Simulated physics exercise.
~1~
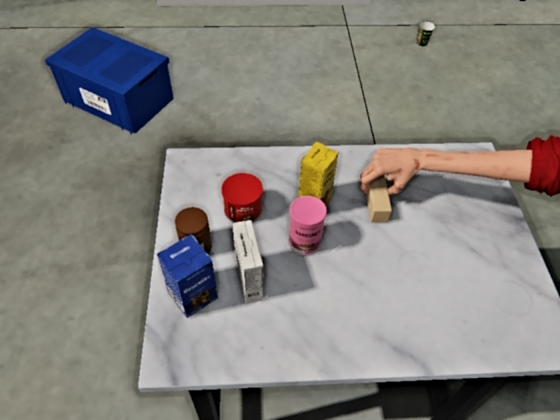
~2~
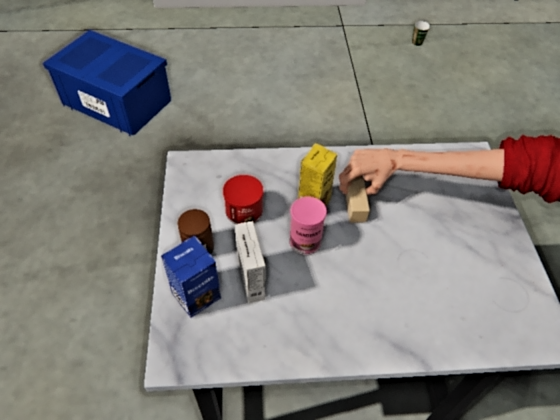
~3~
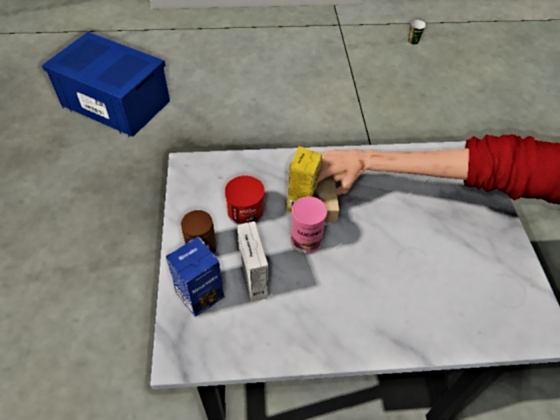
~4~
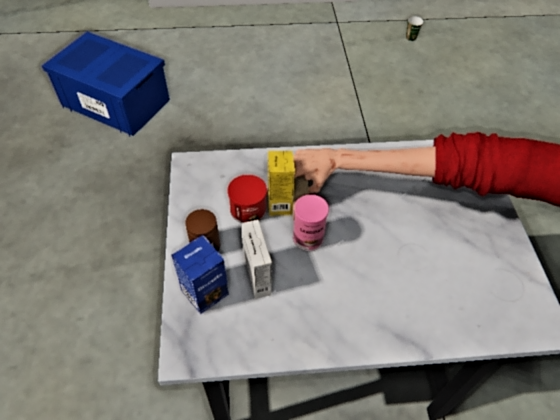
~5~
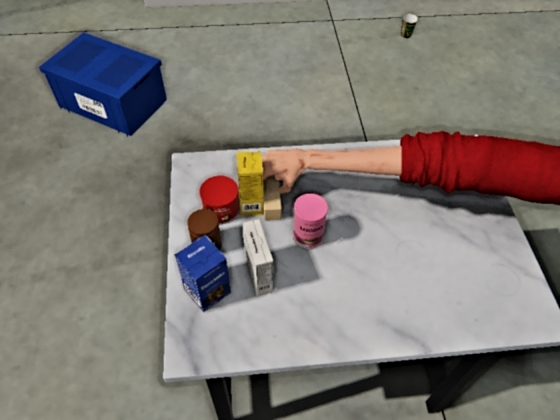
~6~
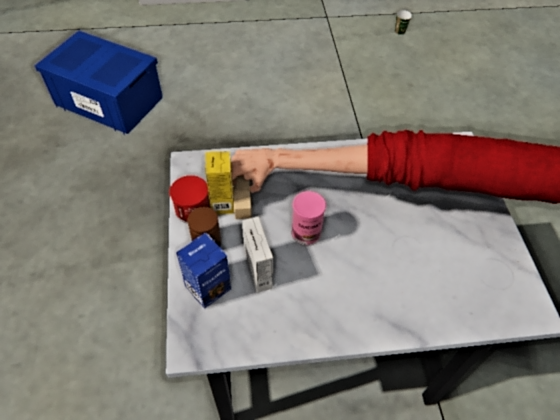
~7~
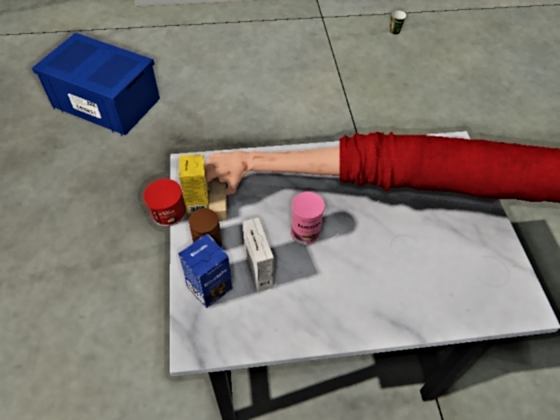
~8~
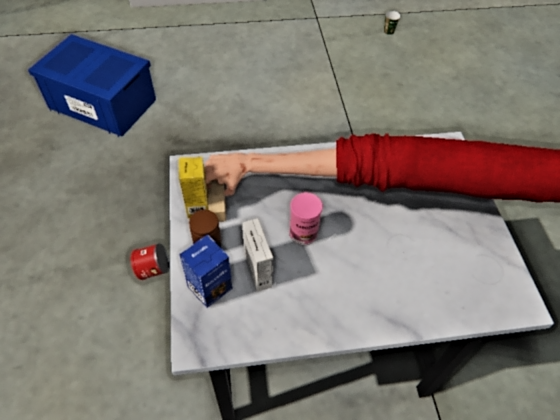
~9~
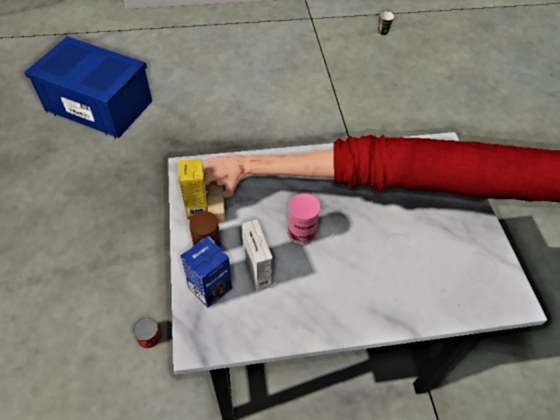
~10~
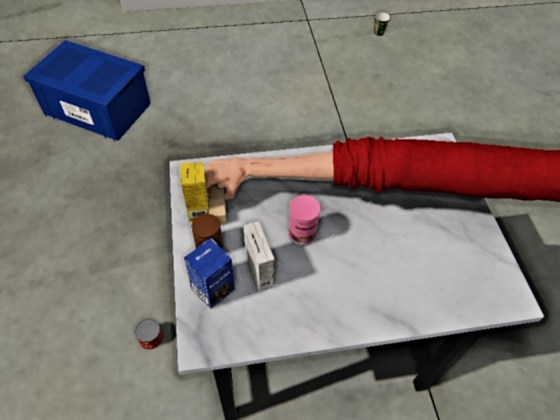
On a marble-topped table, a hand in a red sleeve slid a small wooden block left into a yellow carton, which pushed a red tub off the edge onto the floor, while the carton stayed upright near the edge and the other items stayed put.
